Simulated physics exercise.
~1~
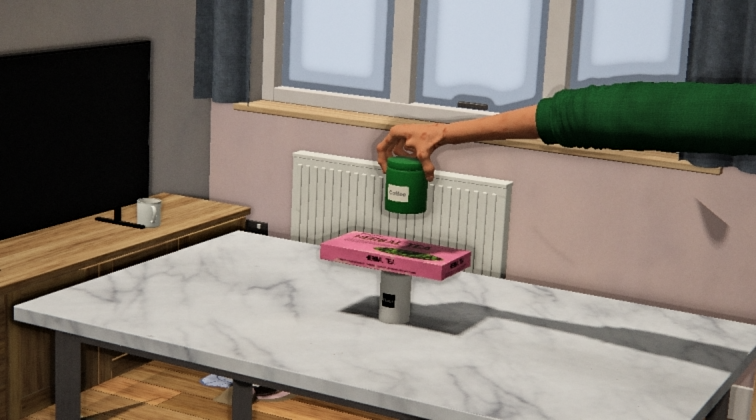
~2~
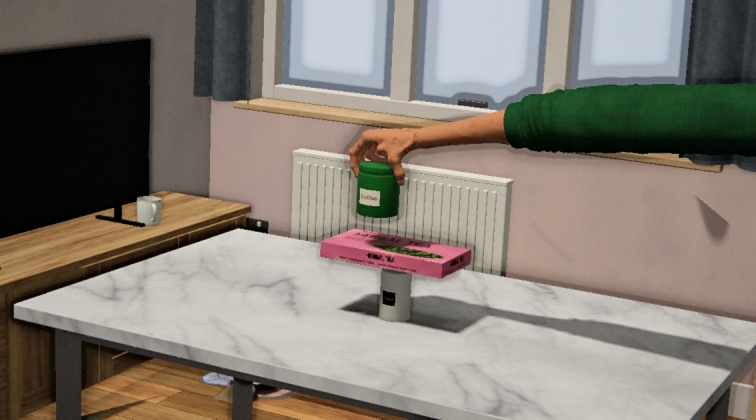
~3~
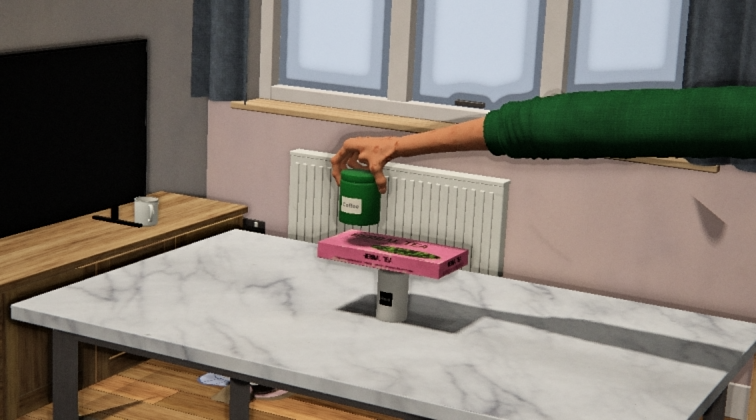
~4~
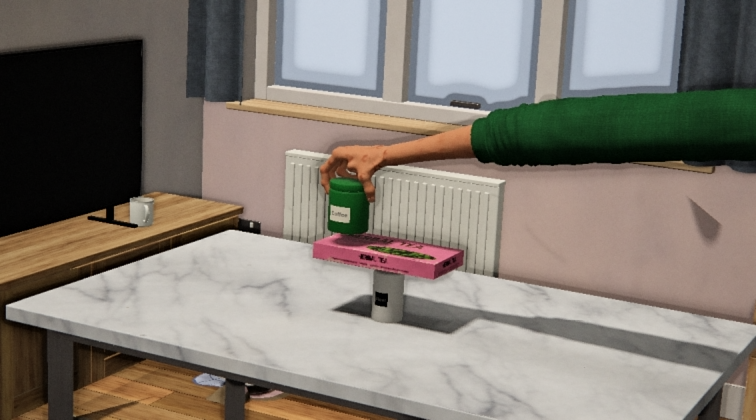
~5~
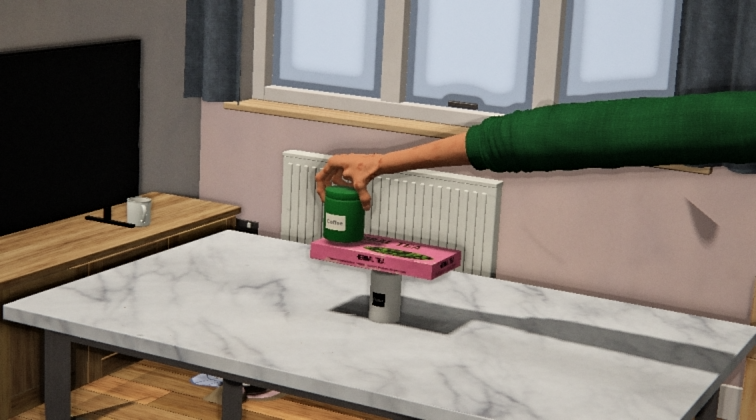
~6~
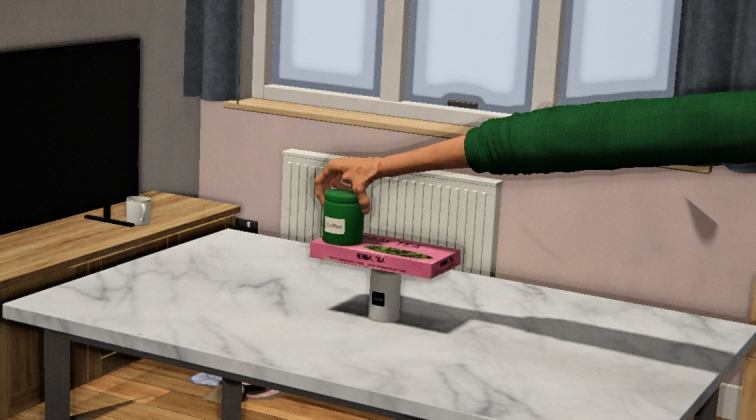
A hand in a green sleeve moving a green jar left and lowering it onto a pink packet atop a pale cylinder.
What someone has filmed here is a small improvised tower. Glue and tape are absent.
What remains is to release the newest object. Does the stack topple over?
Yes, it topples.
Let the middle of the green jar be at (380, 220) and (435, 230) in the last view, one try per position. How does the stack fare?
Well, the first time it stays put, and the second time it goes over.
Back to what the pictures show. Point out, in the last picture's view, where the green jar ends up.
It ends near (249, 282).
Then, 0.40 s later than the last frame, green jar now fallen; pink packet tilted by 73°.
Then, 0.80 s later than the last frame, pink packet now fallen.
When it is over, fallen, green jar and pink packet; white jar as before. End places, in pixels of the last picture, green jar near (249, 281). The stack loses its balance.
